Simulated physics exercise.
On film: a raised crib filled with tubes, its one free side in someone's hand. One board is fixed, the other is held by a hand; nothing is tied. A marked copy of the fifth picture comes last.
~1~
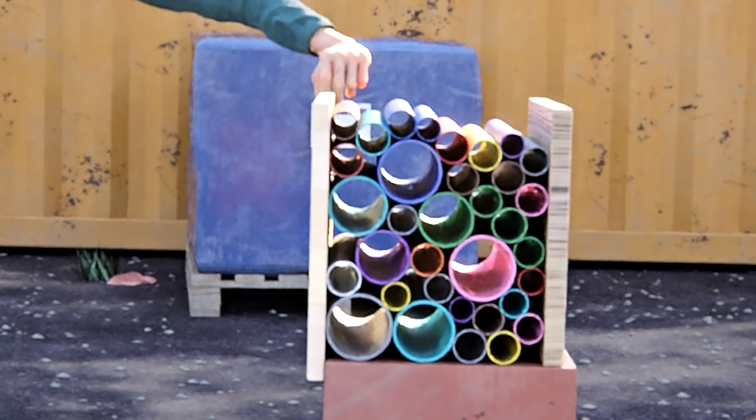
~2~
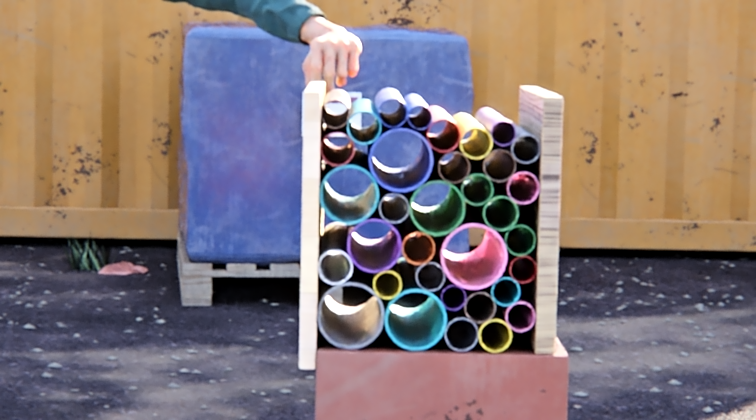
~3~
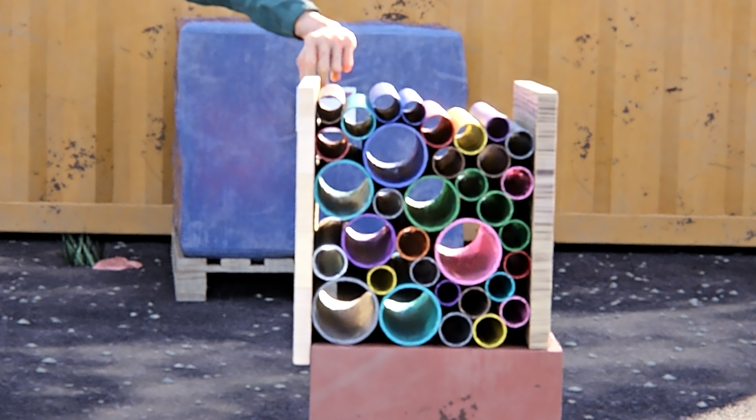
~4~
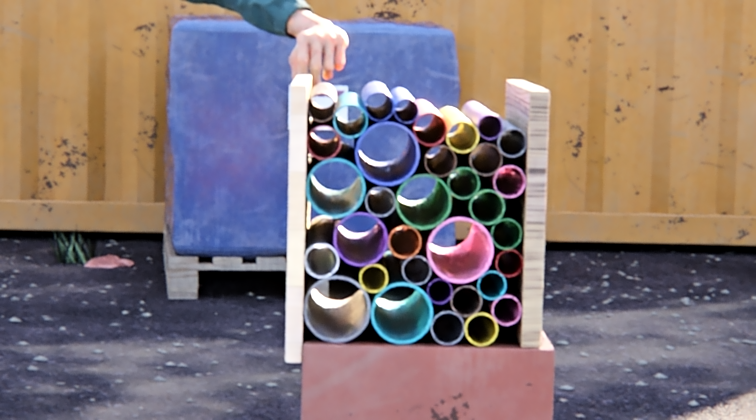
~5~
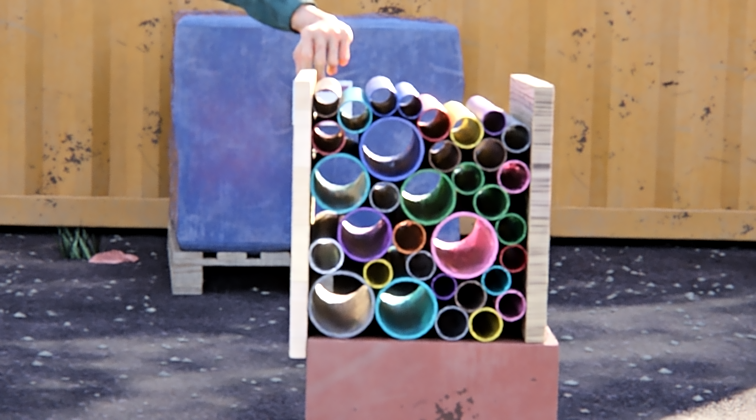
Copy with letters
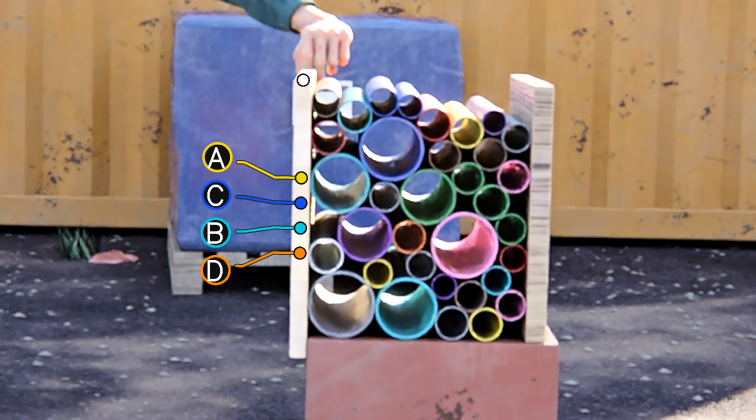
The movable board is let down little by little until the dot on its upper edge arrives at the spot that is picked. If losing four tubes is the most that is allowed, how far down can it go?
At most to B.
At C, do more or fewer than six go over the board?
Fewer than six.
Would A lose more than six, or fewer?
It loses fewer than six.
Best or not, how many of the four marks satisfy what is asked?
Three of the four.
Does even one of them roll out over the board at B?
At B: Yes.
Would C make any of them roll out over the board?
Yes, at C.
On the marked copy, A at (301, 178); B at (300, 228); C at (301, 203); D at (300, 253); the white dot at (303, 80).
Taking B. A third of the way, top of the board (311, 146).
Two thirds of the way, top of the board (309, 221).
When it is over, top of the board (309, 227), three out over the board.
As for the rest, A two out over the board; C three out over the board; D five out over the board.
